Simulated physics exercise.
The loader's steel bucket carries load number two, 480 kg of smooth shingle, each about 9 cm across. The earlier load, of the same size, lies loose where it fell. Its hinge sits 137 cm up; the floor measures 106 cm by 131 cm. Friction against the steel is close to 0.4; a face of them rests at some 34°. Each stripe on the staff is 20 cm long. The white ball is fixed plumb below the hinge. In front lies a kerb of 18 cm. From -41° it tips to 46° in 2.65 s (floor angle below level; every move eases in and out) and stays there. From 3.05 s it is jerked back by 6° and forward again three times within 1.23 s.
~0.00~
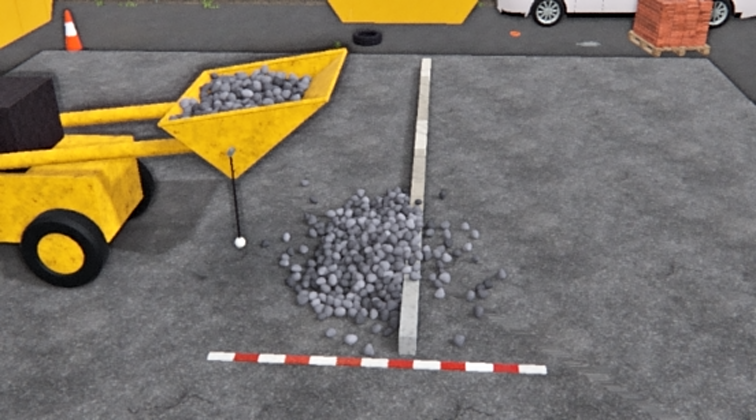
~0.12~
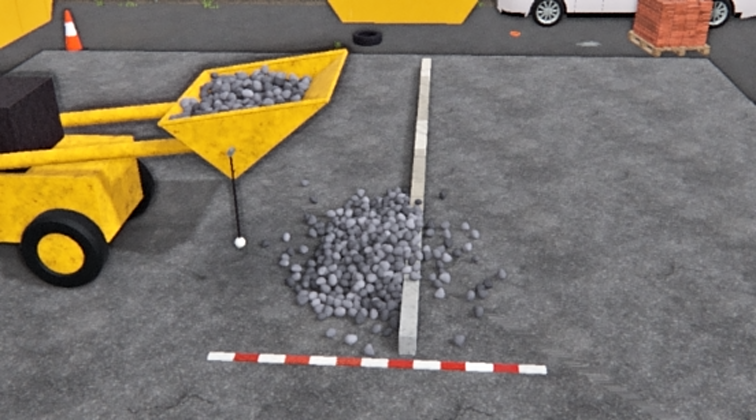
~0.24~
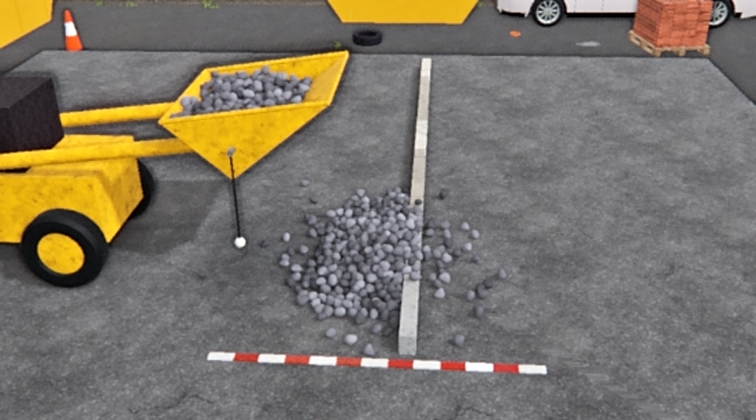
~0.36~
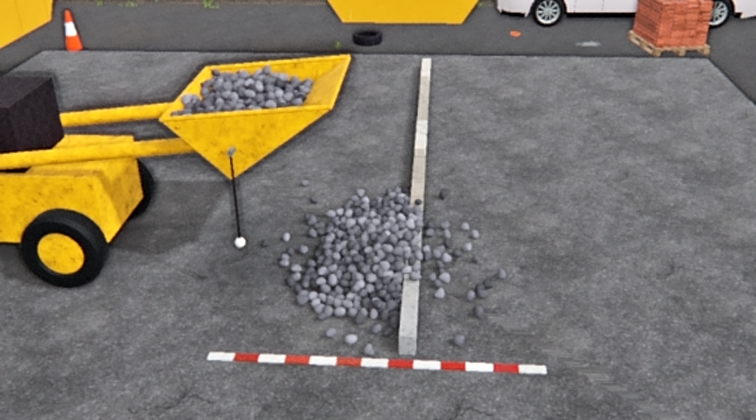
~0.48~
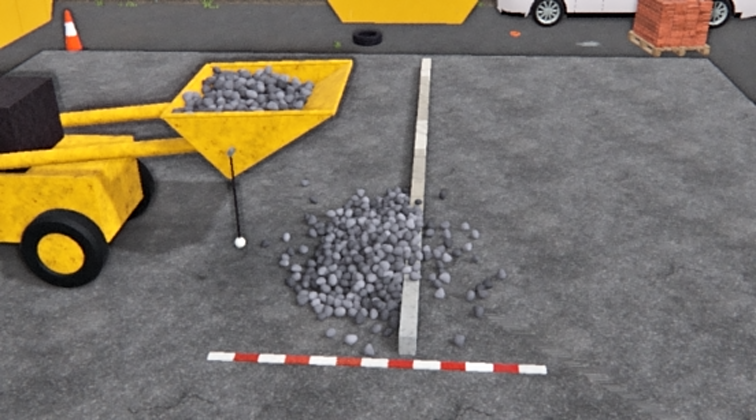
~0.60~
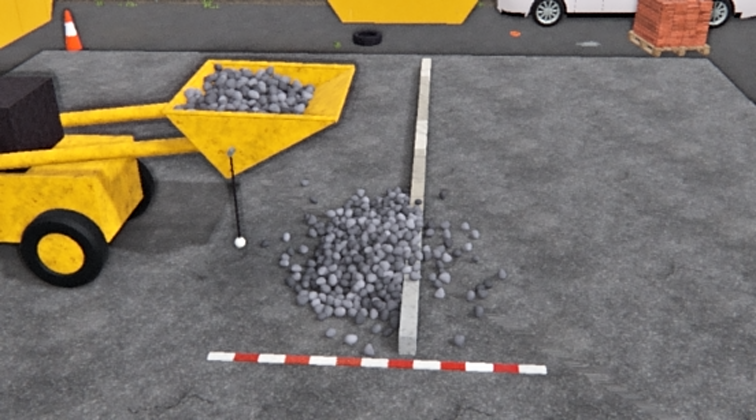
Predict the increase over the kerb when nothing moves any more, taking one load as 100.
Close to 4 parts in a hundred.
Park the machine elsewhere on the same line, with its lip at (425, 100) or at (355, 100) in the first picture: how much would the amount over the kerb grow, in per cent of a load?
Near 95 per cent from the first place, 25 from the second.
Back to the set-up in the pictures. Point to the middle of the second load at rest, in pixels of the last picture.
Near (352, 240).
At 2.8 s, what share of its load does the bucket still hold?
It holds some 0 per cent.
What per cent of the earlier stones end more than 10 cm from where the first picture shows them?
Roughly 20 per cent of them.
After 2.0 s the floor is at 33°; in per cent of one load, 84 in the bucket, 110 on this side of the kerb, 6 over the kerb; the foremost stones are at (481, 279).
After 2.8 s the floor is at 46°; in per cent of one load, 0 in the bucket, 192 on this side of the kerb, 8 over the kerb; the foremost stones are at (481, 279).
After 4.7 s the floor is at 46°; in per cent of one load, 0 in the bucket, 190 on this side of the kerb, 10 over the kerb; the foremost stones are at (483, 275).
After 7.5 s the floor is at 46°; in per cent of one load, 0 in the bucket, 190 on this side of the kerb, 10 over the kerb; the foremost stones are at (483, 275). Net gain over the kerb, 4.
